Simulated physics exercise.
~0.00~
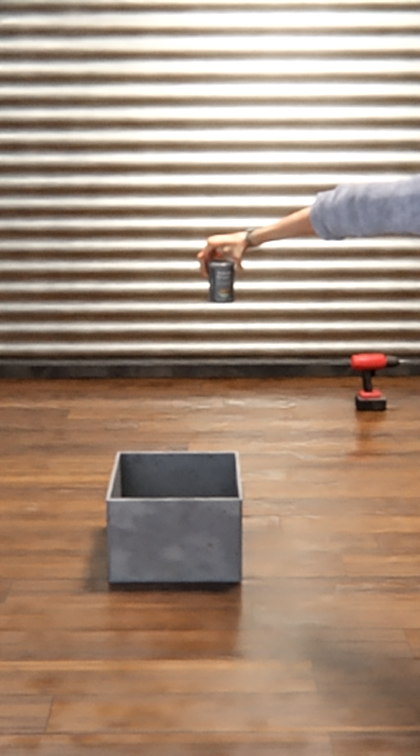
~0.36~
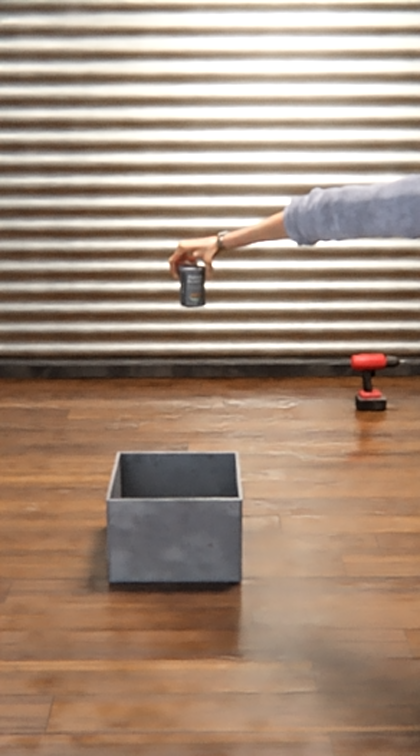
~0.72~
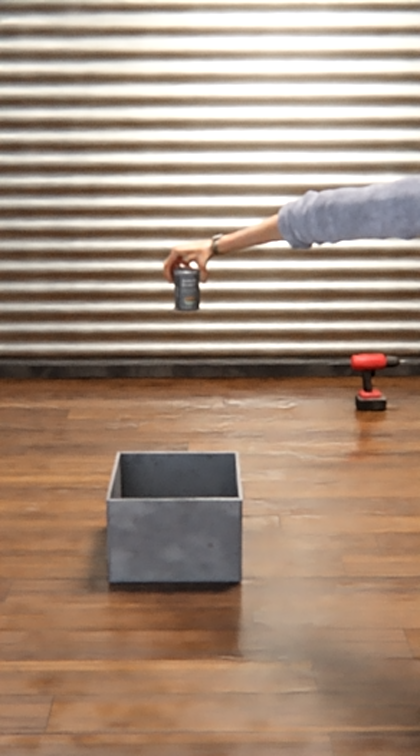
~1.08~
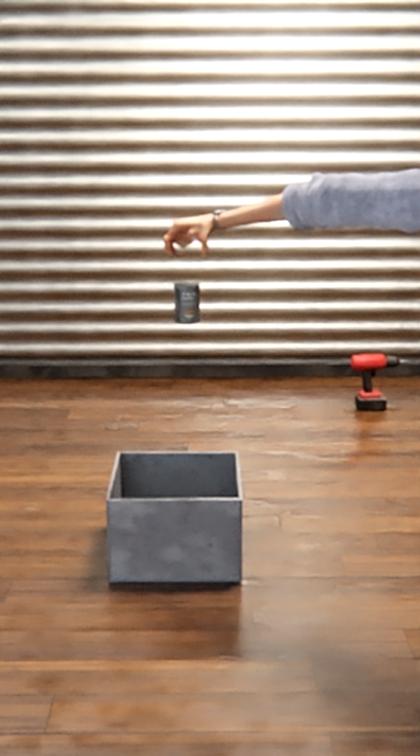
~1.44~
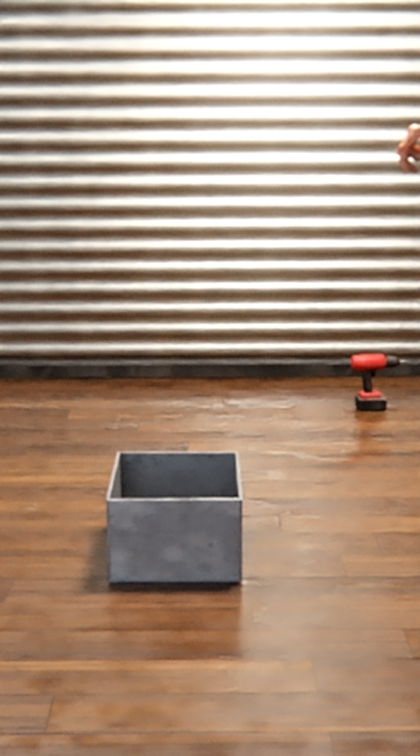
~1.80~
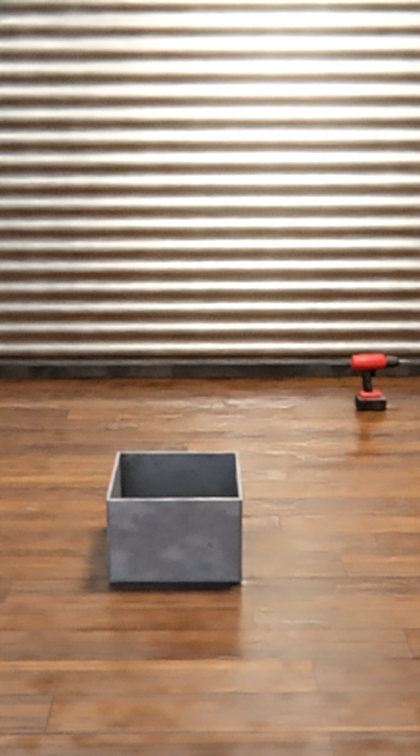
On a wooden floor by a corrugated wall, a hand moving a grey tin left, releasing it into a crate and withdrawing.
